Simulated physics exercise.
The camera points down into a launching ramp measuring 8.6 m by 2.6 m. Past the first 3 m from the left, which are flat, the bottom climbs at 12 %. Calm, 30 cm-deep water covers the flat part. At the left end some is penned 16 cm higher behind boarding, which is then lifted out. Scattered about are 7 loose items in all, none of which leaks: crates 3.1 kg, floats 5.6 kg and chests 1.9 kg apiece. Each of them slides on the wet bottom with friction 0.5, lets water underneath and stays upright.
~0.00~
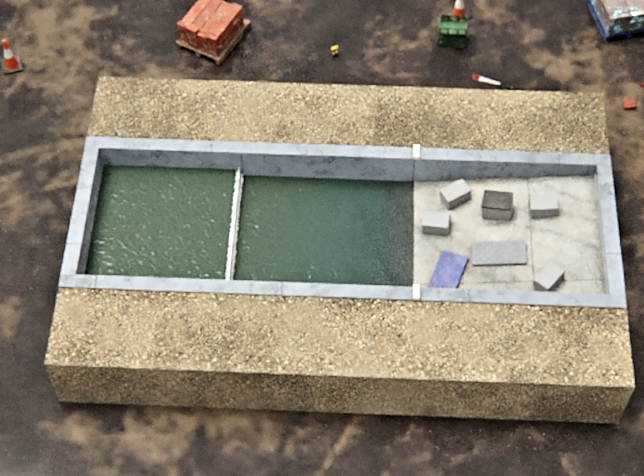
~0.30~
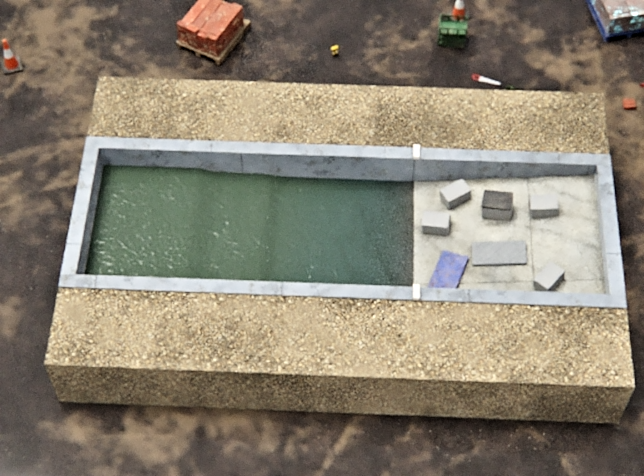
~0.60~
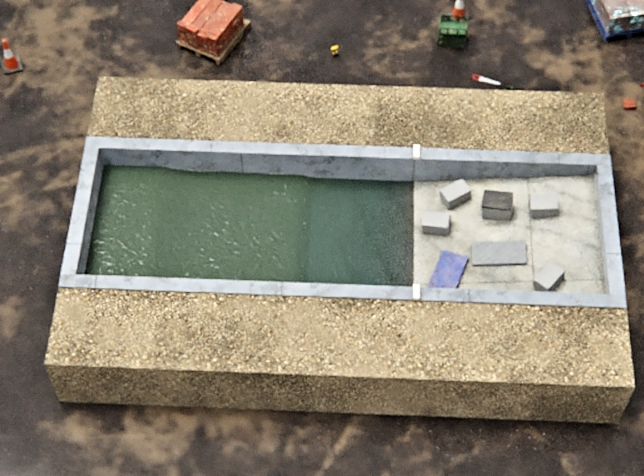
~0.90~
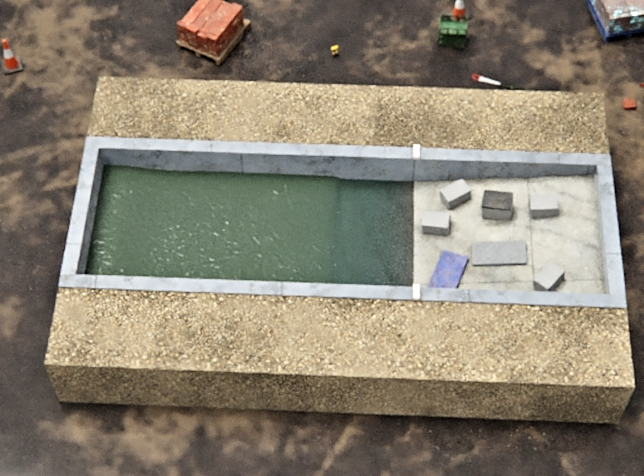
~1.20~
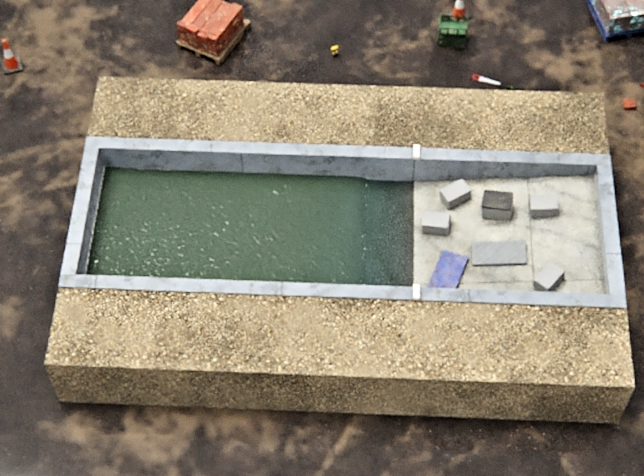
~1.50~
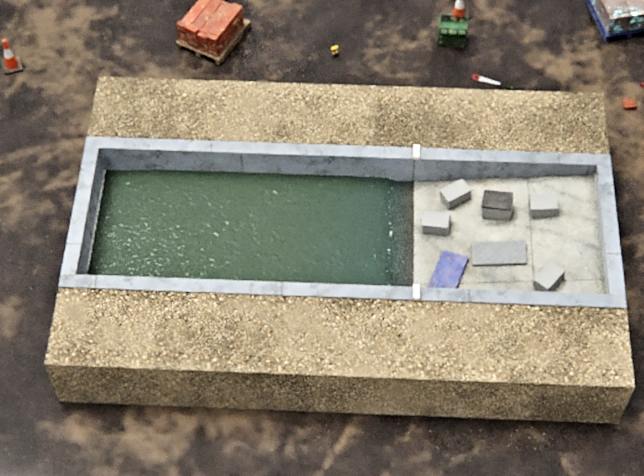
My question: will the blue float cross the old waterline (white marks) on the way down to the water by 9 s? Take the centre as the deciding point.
Result for the blue float: It gets across.
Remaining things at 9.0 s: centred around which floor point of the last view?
Centred roughly on (418, 236).
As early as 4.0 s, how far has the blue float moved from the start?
Roughly 30 centimetres by that point.
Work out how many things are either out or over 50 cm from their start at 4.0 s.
1.
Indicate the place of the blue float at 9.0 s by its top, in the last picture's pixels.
About (326, 265).
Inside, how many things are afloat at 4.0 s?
My tally comes to 4.
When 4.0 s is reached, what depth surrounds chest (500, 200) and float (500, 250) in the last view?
I'd estimate 3 cm for the first and 3 cm for the second.
After 2.1 s the blue float is near (449, 275), 0.0 m from its start, aground; 0 of 7 are over the mark; 0 afloat.
After 4.0 s the blue float is near (465, 276), 0.3 m from its start, afloat; 0 of 7 are over the mark; 4 afloat.
After 6.3 s the blue float is near (360, 274), 1.5 m from its start, afloat; 3 of 7 are over the mark; 4 afloat.
After 9.0 s the blue float is near (326, 265), 2.0 m from its start, afloat; 4 of 7 are over the mark; 4 afloat.
